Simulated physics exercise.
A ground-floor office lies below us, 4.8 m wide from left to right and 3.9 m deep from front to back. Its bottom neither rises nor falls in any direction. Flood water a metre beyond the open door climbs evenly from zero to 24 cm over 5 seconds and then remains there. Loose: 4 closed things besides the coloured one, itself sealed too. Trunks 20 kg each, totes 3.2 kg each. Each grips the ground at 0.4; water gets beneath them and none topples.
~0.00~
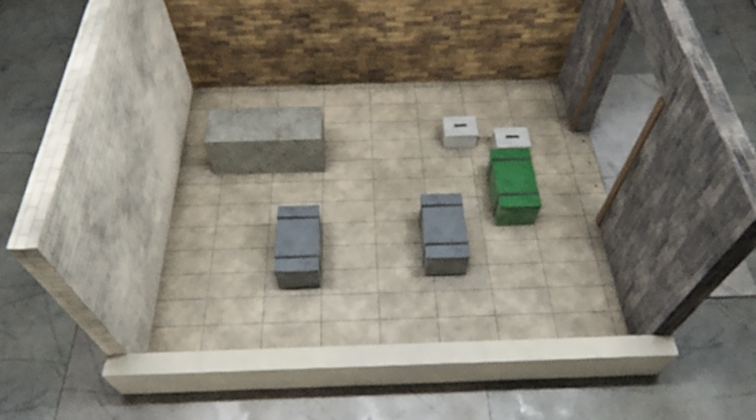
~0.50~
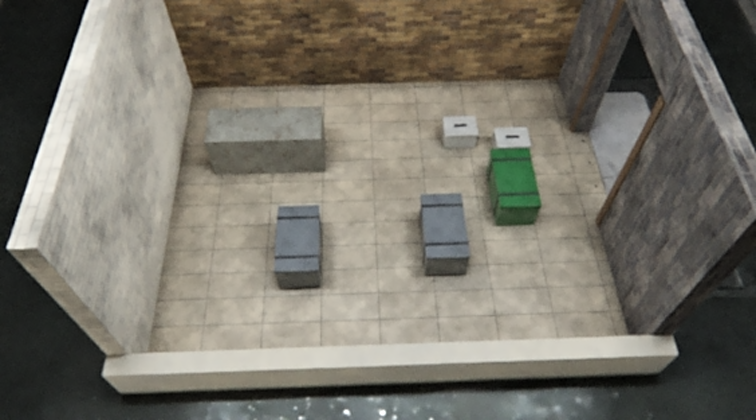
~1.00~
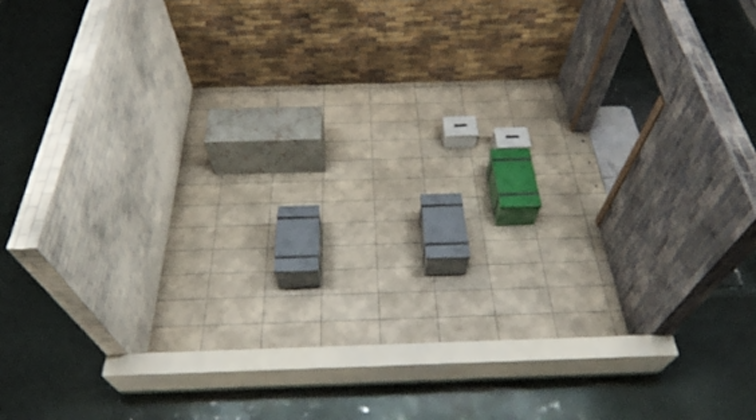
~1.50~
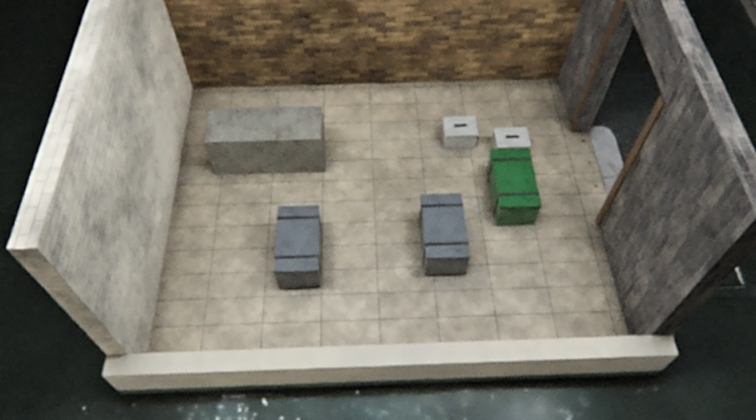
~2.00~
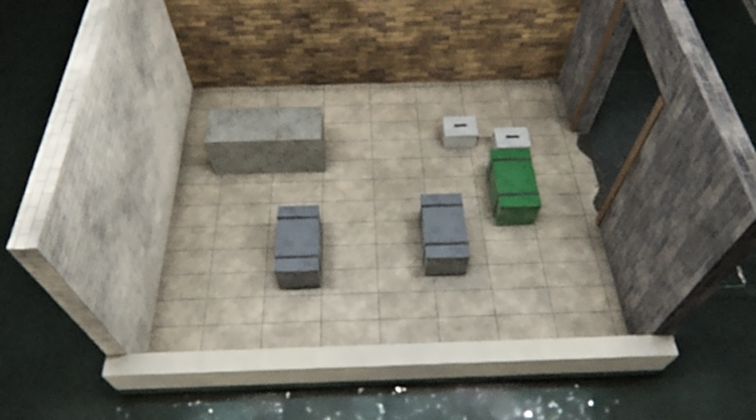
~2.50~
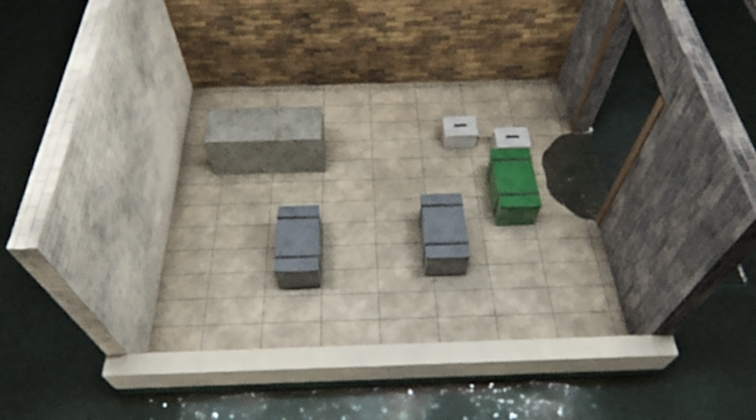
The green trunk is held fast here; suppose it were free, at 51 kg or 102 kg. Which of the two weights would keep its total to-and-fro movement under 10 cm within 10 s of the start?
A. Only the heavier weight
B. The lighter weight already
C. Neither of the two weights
Answer: A.
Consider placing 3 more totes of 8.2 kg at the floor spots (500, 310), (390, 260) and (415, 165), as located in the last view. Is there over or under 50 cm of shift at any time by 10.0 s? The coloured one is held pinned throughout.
Listed in turn, they go over the bar, beneath the bar, beneath the bar.
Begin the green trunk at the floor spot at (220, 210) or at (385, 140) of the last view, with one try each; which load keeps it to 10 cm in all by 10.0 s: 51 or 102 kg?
Note, in order: Both OK; both OK.
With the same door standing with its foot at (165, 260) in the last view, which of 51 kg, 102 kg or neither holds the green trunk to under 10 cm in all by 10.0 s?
Note: The lighter mass keeps it.
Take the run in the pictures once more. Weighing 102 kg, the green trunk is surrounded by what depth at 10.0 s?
8 cm, roughly.
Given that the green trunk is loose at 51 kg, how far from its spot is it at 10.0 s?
I'd put it at roughly 80 cm.
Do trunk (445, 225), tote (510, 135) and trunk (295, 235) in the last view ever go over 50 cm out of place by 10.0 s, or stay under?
In order: Within the mark, above the mark, within the mark.
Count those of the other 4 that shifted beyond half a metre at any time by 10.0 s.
I count 2 of them.
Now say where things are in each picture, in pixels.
The green trunk at (516, 177), on the bottom; 0.0 m2 under water; 0 of 5 have shifted, in the first frame.
The green trunk at (516, 177) rests on the ground; water covers 0.0 m2; 0 of 5 have shifted, in the second frame.
The green trunk at (516, 177), on the bottom; water covers 0.0 m2; 0 of 5 have shifted, in the third frame.
The green trunk at (516, 177), on the bottom; water covers 0.0 m2; 0 of 5 have shifted, in the fourth frame.
The green trunk at (516, 177) rests on the ground; 0.0 m2 under water; 0 of 5 have shifted, in the fifth frame.
The green trunk at (516, 177) rests on the ground; water covers 0.4 m2; 0 of 5 have shifted, in the sixth frame.
After 3.5 s the green trunk would be 0 cm from its start with 51 kg and 0 cm from its start with 102 kg; 5 cm of water round it then.
After 4.5 s the green trunk would be 1 cm from its start with 51 kg and 0 cm from its start with 102 kg; 6 cm of water round it then.
After 7.0 s the green trunk would be 58 cm from its start with 51 kg and 0 cm from its start with 102 kg; 7 cm of water round it then.
After 10.0 s the green trunk would be 90 cm from its start with 51 kg and 0 cm from its start with 102 kg; 8 cm of water round it then.
